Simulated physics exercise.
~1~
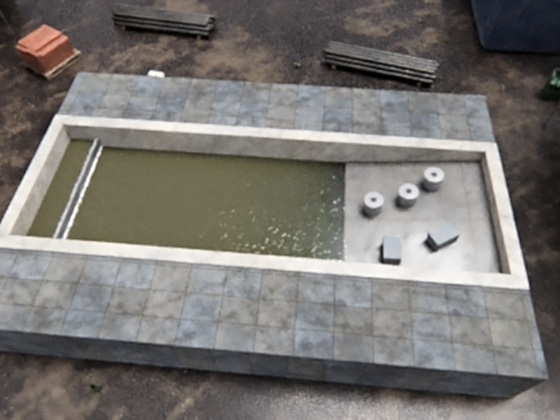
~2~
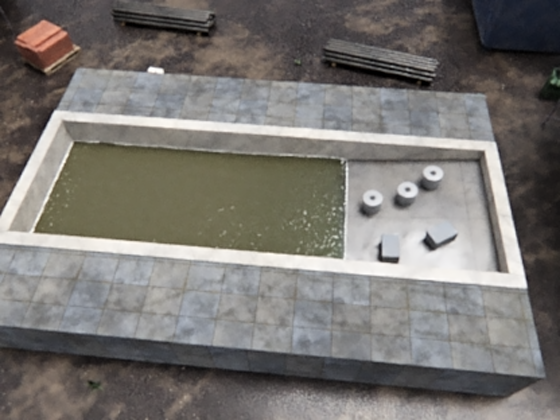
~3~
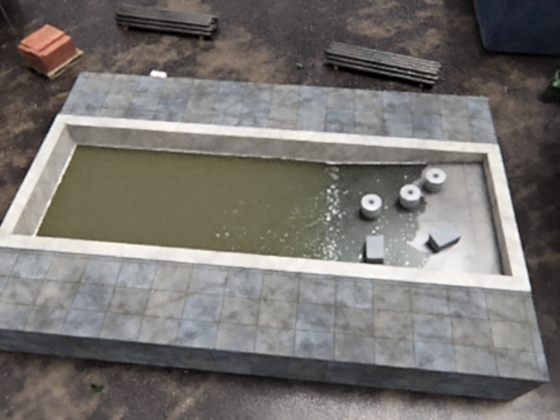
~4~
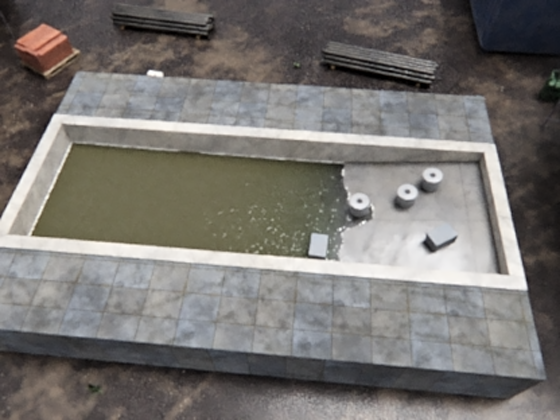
Murky water surges right up the slope around five grey objects, then recedes, shifting a few left.
